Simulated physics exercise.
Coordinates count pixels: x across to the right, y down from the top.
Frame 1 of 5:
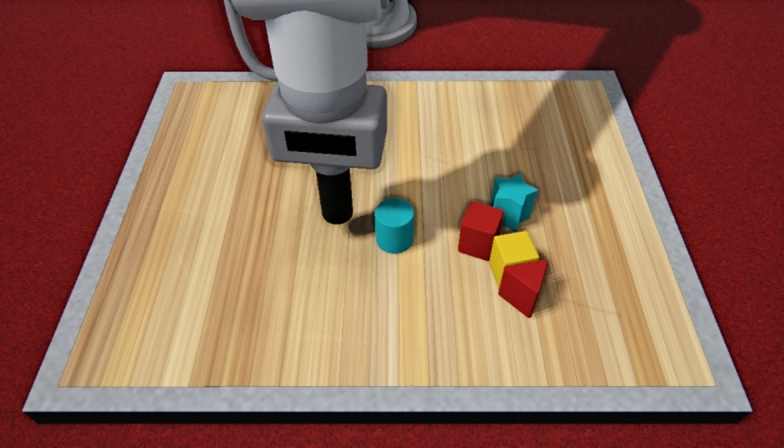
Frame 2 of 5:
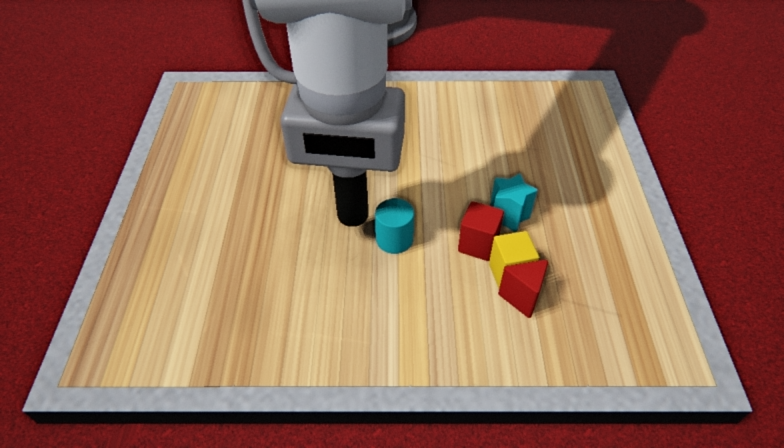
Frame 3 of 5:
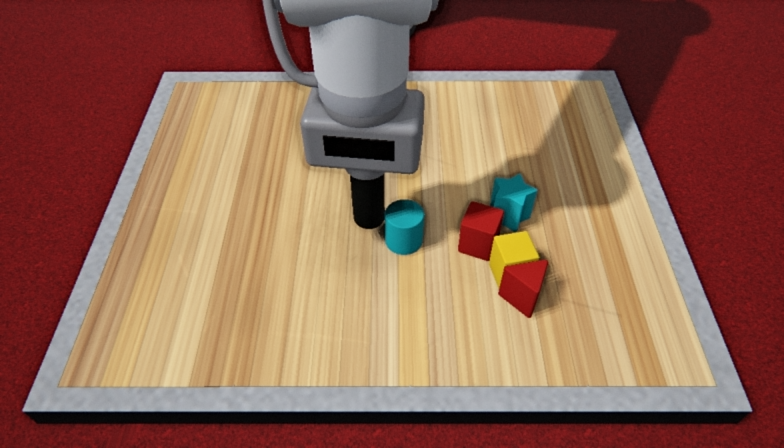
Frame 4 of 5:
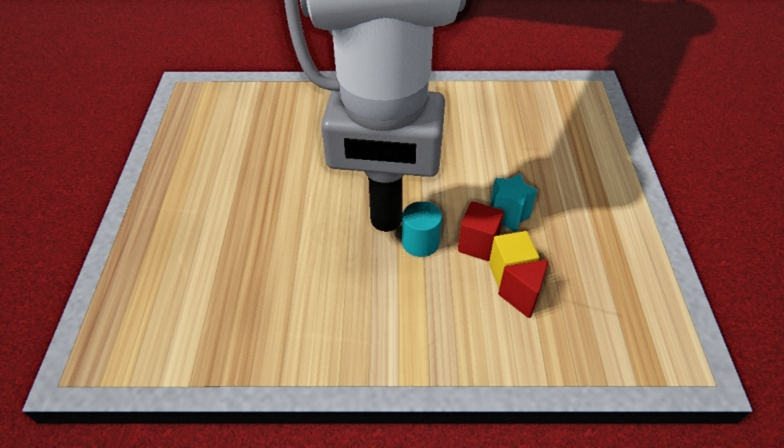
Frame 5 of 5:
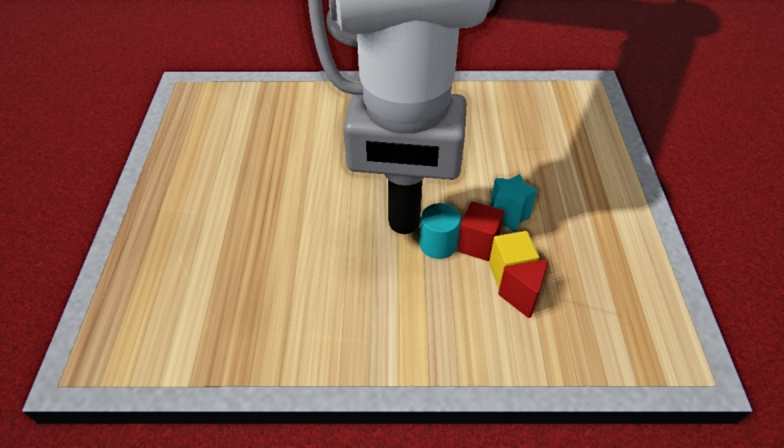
The clip shows a robot arm with a black bar moving right across a wooden board, reaching a turquoise round block and pushing it right, close to a still cluster of red, yellow and turquoise blocks.
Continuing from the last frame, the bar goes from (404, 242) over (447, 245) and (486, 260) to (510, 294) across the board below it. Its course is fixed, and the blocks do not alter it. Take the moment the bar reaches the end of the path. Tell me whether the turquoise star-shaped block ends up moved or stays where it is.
My prediction: It remains in place.
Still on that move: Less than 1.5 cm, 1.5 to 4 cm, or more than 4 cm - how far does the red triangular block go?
Covers 1.5 to 4 cm.
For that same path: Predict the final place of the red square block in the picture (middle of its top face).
I predict (558, 213).
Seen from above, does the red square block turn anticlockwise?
Yes, that is what happens.
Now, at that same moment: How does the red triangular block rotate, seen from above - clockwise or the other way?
Clockwise from above.
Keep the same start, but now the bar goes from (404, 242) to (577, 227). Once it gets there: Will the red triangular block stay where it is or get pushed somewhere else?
It gets pushed out of place.
On the path given first. One third of the way, bar (450, 227); turquoise round block (487, 223); red square block (524, 218), turned 35° anticlockwise; yellow square block (520, 248).
Two thirds of the way, bar (490, 243); turquoise round block (529, 230); red square block (557, 213), turned 50° anticlockwise; yellow square block (555, 258), turned 50° clockwise; red triangular block (539, 282), turned 35° clockwise.
At the end, bar (515, 277); turquoise round block (535, 235); red square block (558, 213), turned 50° anticlockwise; turquoise star-shaped block in place; yellow square block (563, 259), turned 70° clockwise; red triangular block (552, 294), turned 30° clockwise.
